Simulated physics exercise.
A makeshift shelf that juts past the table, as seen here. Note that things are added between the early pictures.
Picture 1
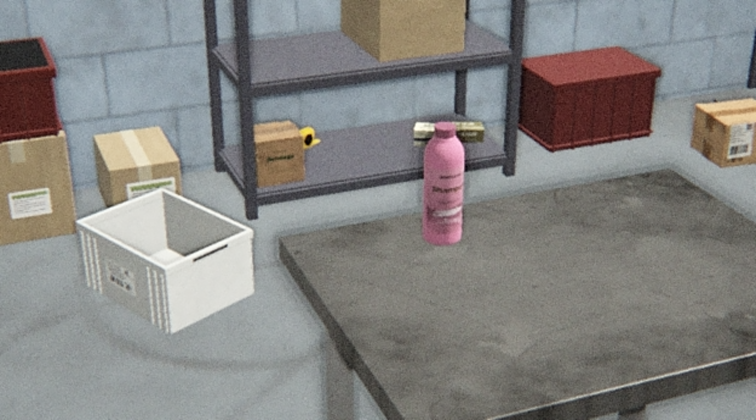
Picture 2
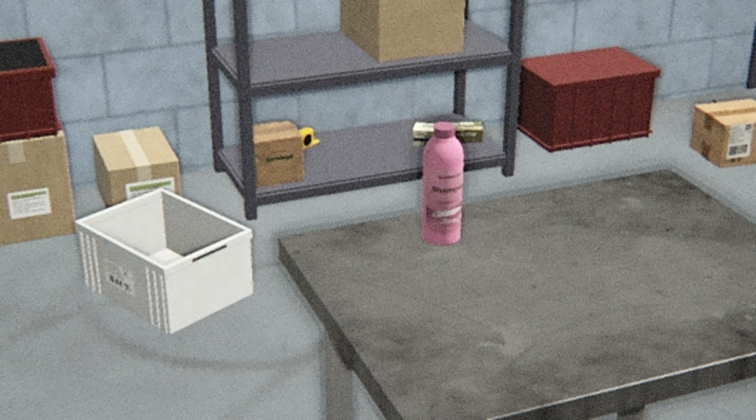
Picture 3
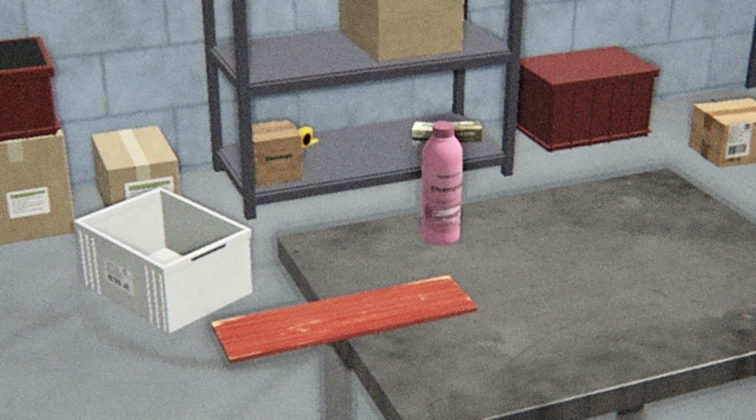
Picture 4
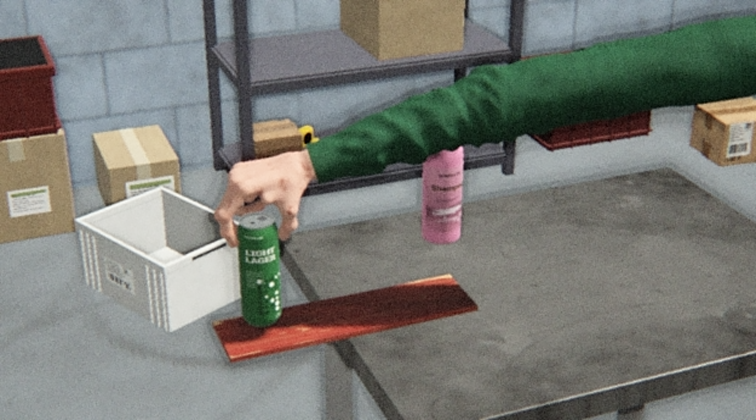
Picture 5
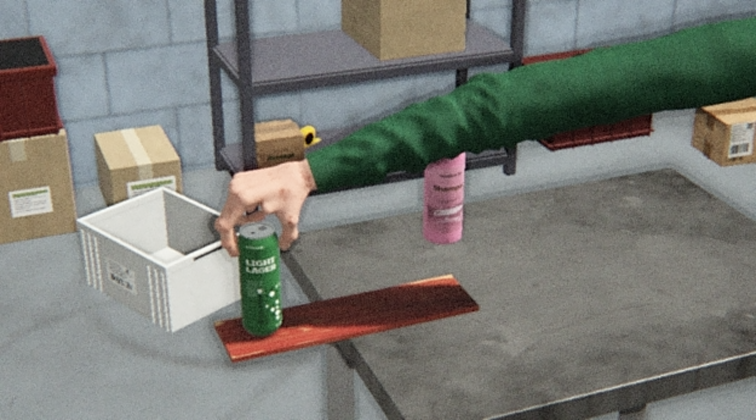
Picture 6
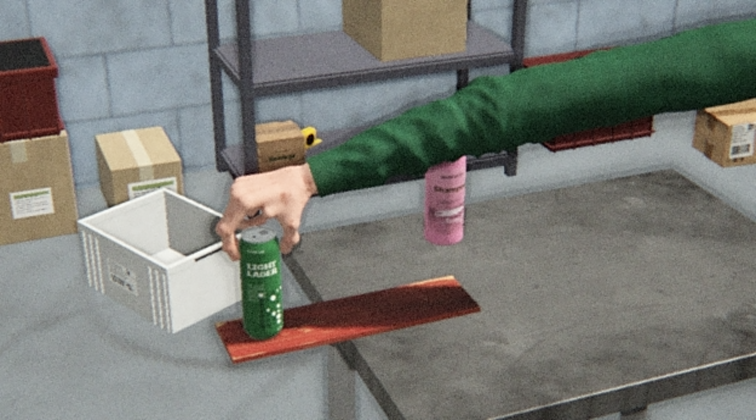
The footage shows a pink bottle on a grey table, then a red board lying over the table's left edge, and a green-sleeved arm lowering a green can onto the board's left part, the hand remaining on it.
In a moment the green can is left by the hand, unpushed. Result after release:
It drops down.
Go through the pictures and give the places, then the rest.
In the first frame, the last thing is not in view yet; pink bottle (443, 183).
In the second frame, the last thing is not in view yet; pink bottle (442, 183).
In the third frame, the last thing is not in view yet; pink bottle (442, 182).
In the fourth frame, coming down; green can (259, 271); pink bottle (442, 181).
In the fifth frame, in place under the hand; green can (260, 280); pink bottle (444, 182).
In the sixth frame, in place under the hand; green can (261, 284); pink bottle (445, 183).
Then, 0.50 s later than the last frame, green can and red plank now down on the floor or falling.
Then, 0.70 s later than the last frame, things are still on the move.
When it is over, down on the floor or falling, green can and red plank; pink bottle as before. The plank comes down.
